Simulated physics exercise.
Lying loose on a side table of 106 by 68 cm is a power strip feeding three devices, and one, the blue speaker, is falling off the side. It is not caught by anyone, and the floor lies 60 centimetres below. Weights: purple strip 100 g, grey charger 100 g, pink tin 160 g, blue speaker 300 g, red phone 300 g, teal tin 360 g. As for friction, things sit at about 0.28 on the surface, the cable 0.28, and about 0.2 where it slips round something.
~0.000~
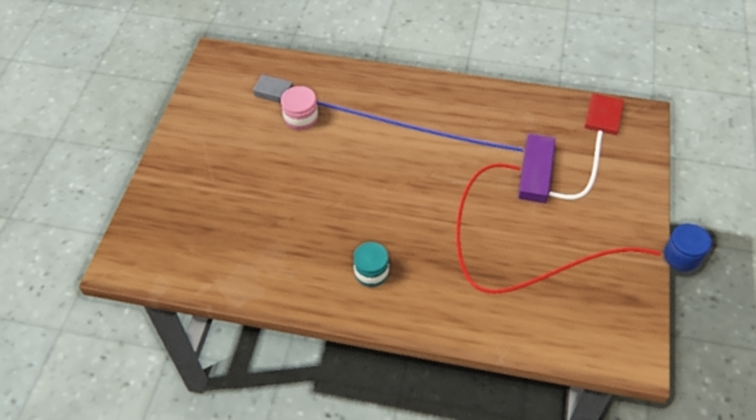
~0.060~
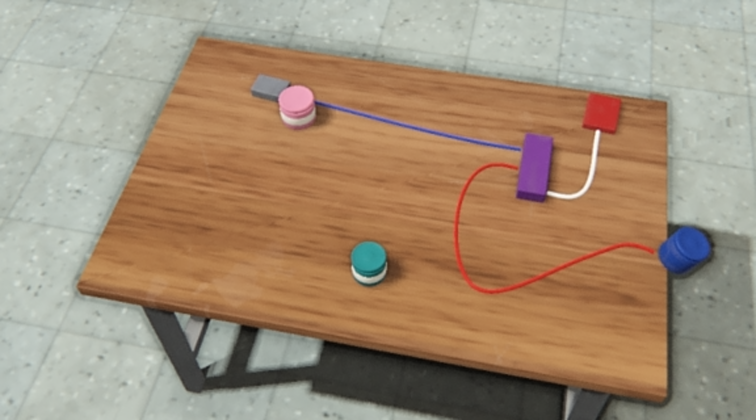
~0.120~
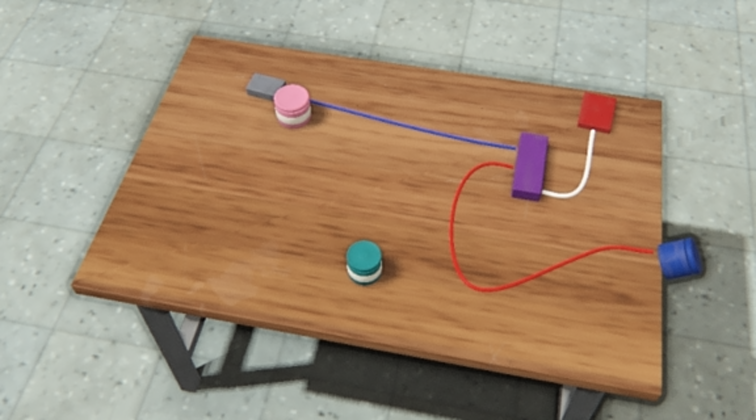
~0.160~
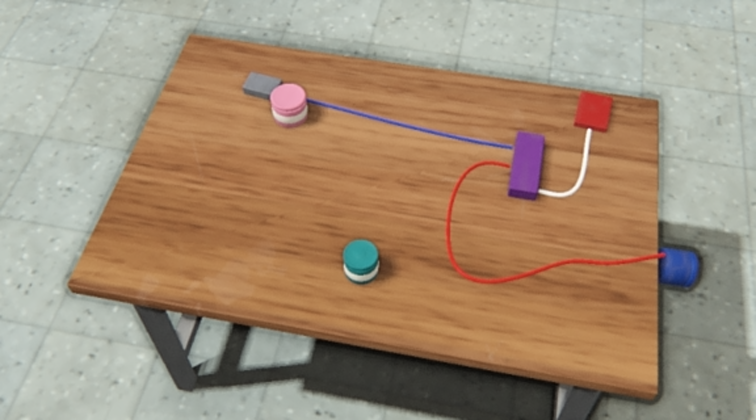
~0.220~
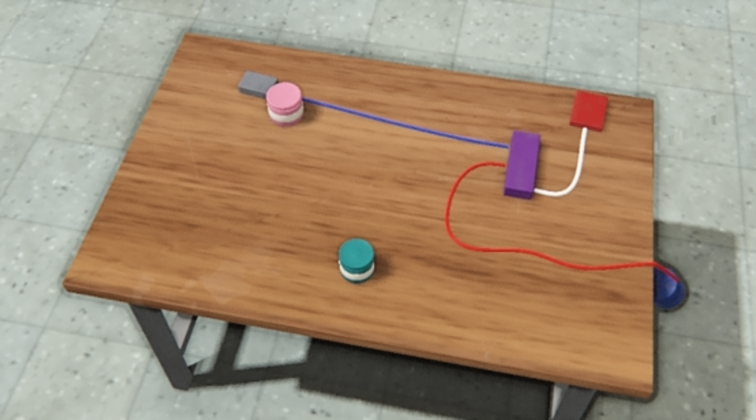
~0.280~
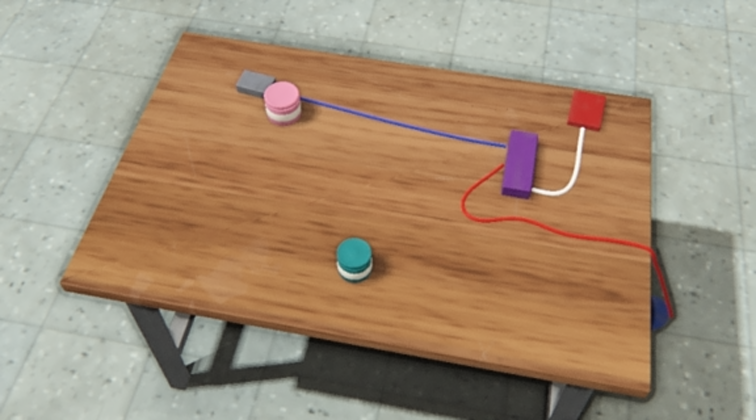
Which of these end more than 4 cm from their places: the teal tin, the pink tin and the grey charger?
The teal tin remains in place; the pink tin is displaced; the grey charger is displaced.
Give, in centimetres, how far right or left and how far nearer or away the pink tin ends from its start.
Some 7 cm right, 5 cm nearer.
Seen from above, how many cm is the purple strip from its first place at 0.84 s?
It has shifted around 4 cm.
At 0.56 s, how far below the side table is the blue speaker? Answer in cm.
Roughly 55 centimetres.
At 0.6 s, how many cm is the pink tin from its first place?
Shift: Approx. 7 cm.
At 0.6 s, the strip's end of the red cable at (546, 184); grey charger 18 cm off its start, pink tin 7 cm off its start, blue speaker over the edge.
At 0.8 s, the strip's end of the red cable at (547, 185); grey charger 34 cm off its start, pink tin 8 cm off its start, purple strip 5 cm off its start.
At 1.1 s, the strip's end of the red cable at (547, 185); grey charger 35 cm off its start at (416, 95), pink tin 8 cm off its start at (307, 118), purple strip 5 cm off its start at (544, 164).
At 1.4 s, the strip's end of the red cable at (547, 185); grey charger 35 cm off its start, pink tin 8 cm off its start, purple strip 5 cm off its start.
At 2.6 s, the strip's end of the red cable at (547, 185); grey charger 35 cm off its start at (416, 95), pink tin 8 cm off its start at (307, 118), teal tin 0 cm off its start at (354, 252), purple strip 5 cm off its start at (544, 164).
